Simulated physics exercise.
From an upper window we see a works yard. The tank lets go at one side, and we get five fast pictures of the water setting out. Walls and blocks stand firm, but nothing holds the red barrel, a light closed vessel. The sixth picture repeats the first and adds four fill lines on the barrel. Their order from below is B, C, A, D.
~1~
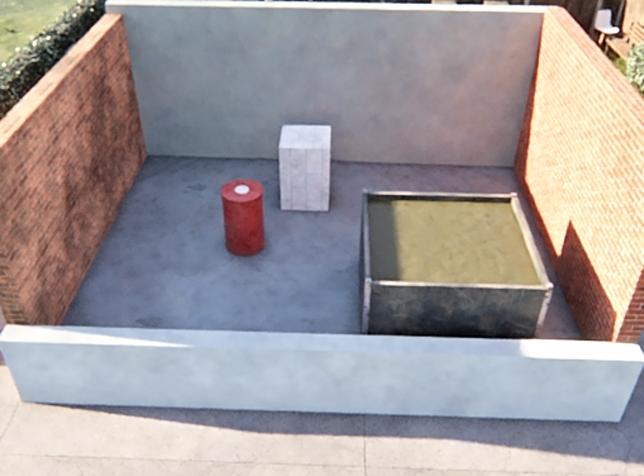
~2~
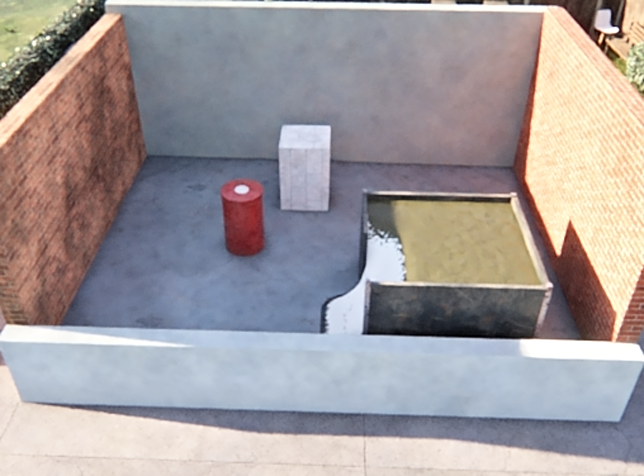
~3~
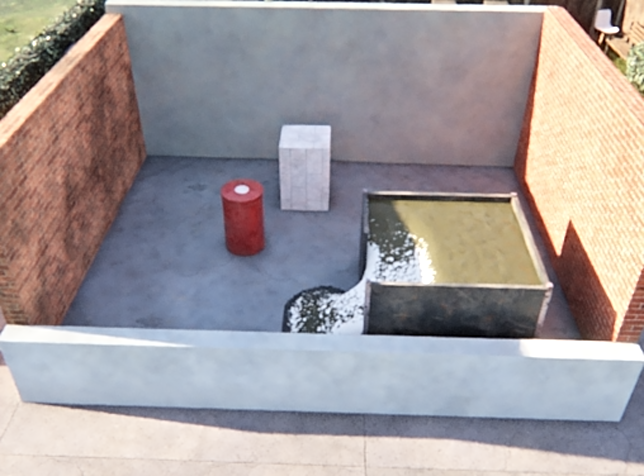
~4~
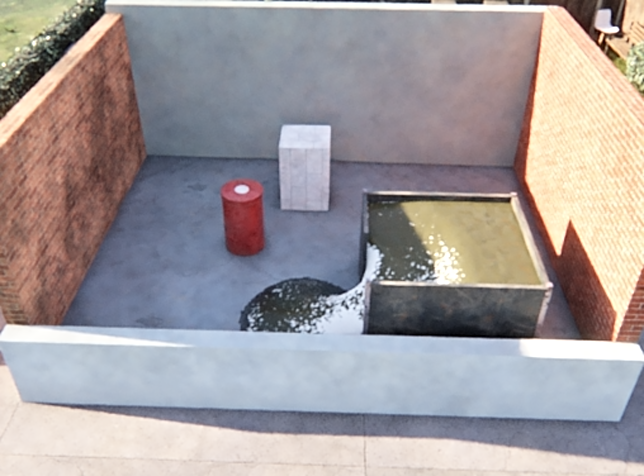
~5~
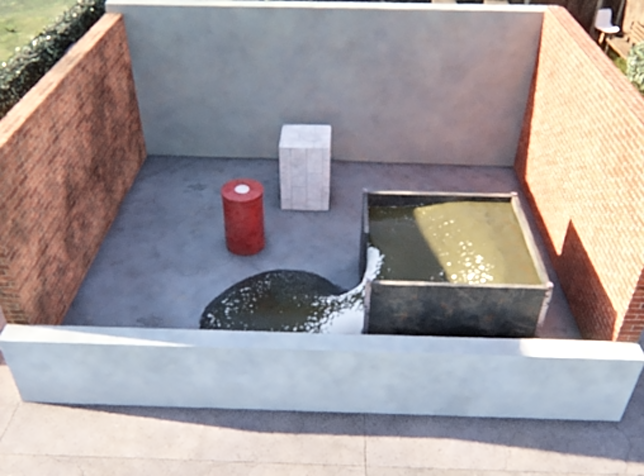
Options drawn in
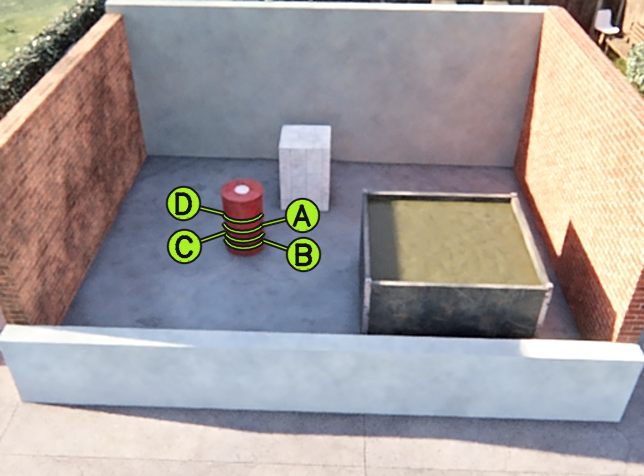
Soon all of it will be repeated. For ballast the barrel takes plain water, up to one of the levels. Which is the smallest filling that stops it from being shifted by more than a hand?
Choose B.
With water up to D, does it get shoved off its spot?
No.
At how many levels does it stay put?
All four.
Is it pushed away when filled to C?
No.
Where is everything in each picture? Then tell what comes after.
Lid of the red barrel at (241, 190); tank full, its middle at (447, 241), in the first picture.
In the second picture, 2 % of the ground wet, in view closest to the barrel at (329, 307).
In the third picture, 4 % of the ground wet, in view closest to the barrel at (298, 299).
In the fourth picture, 7 % of the ground wet, in view closest to the barrel at (295, 282).
Lid of the red barrel at (242, 189); 10 % of the ground wet, in view closest to the barrel at (265, 277), in the fifth picture.
On the marked copy, A at (241, 232); B at (242, 248); C at (242, 241); D at (240, 221); from the bottom up B, C, A, D.
For level A, it does not move.
For level B, it does not move.
For level C, it does not move.
For level D, it does not move.
